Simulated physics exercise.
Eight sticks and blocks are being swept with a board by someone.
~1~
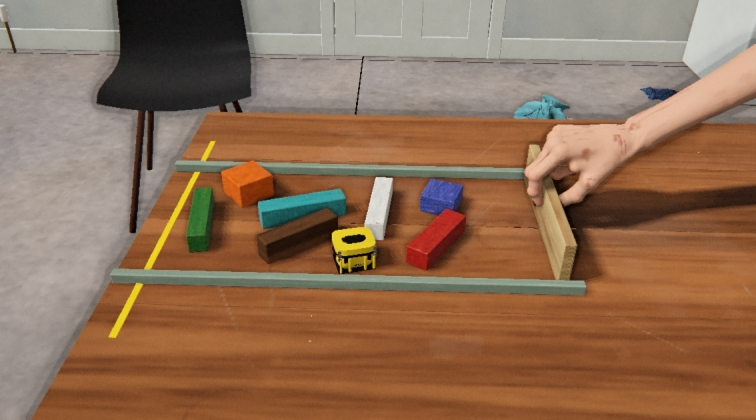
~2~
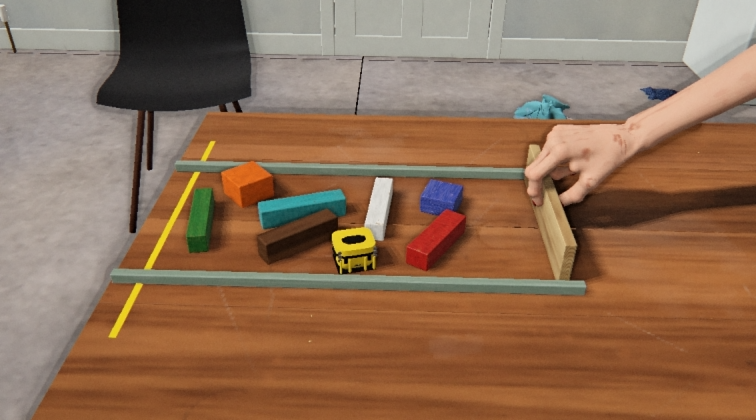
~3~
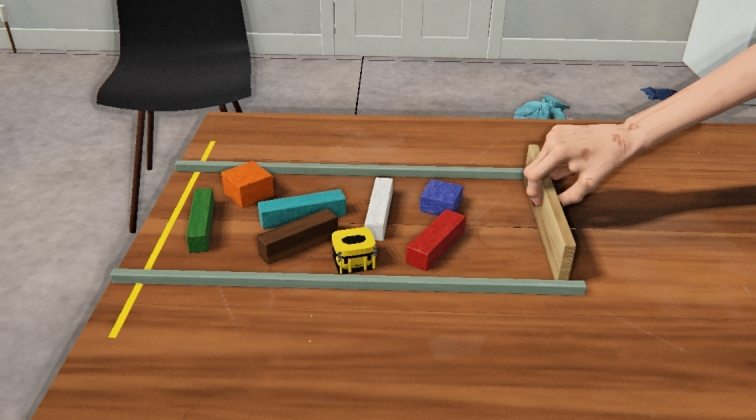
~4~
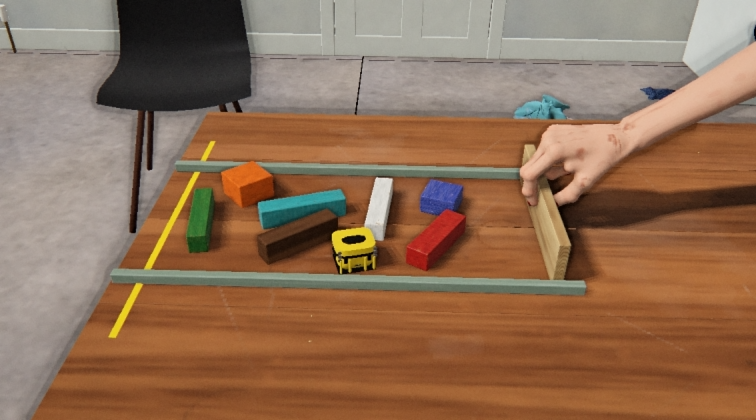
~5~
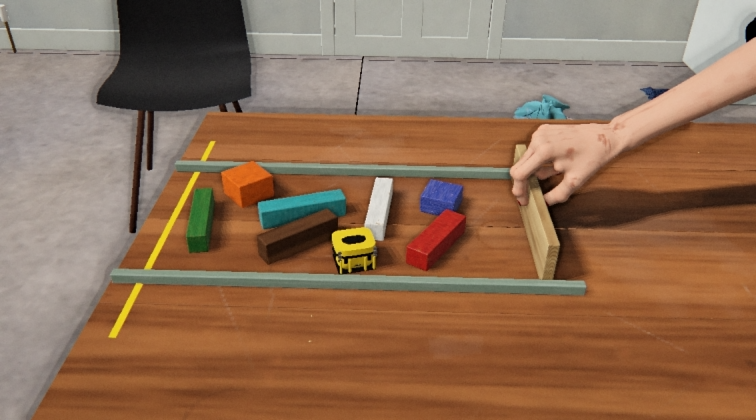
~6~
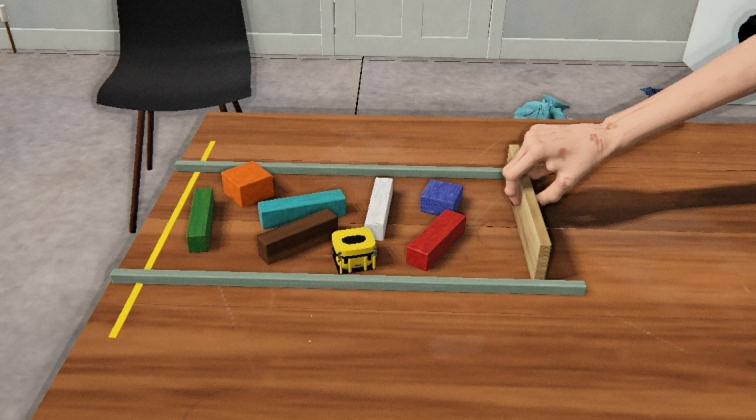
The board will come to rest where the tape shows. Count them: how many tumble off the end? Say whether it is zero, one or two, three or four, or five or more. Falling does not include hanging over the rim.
I would say five or more.
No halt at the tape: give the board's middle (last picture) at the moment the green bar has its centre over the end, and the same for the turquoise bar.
The middle is at (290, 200) when it's the green bar, and at (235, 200) when it's the turquoise bar.
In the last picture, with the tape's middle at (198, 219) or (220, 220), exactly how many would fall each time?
Try by try, 4 and 3.
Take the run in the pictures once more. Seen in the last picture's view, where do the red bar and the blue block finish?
They come to rest around (148, 234) and (163, 194).
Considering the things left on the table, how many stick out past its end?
Number: 1.
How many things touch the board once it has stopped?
It's 2 of them.
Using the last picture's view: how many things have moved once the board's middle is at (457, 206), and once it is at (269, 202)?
I count 2 first and 8 after.
Soon after, none off yet; green bar at rest near (201, 219); orange block at rest near (248, 184); turquoise bar moved a little near (275, 211).
At rest, the number that fall off is five or more; fallen, white bar, yellow case, brown stick, turquoise bar, orange block and green bar.
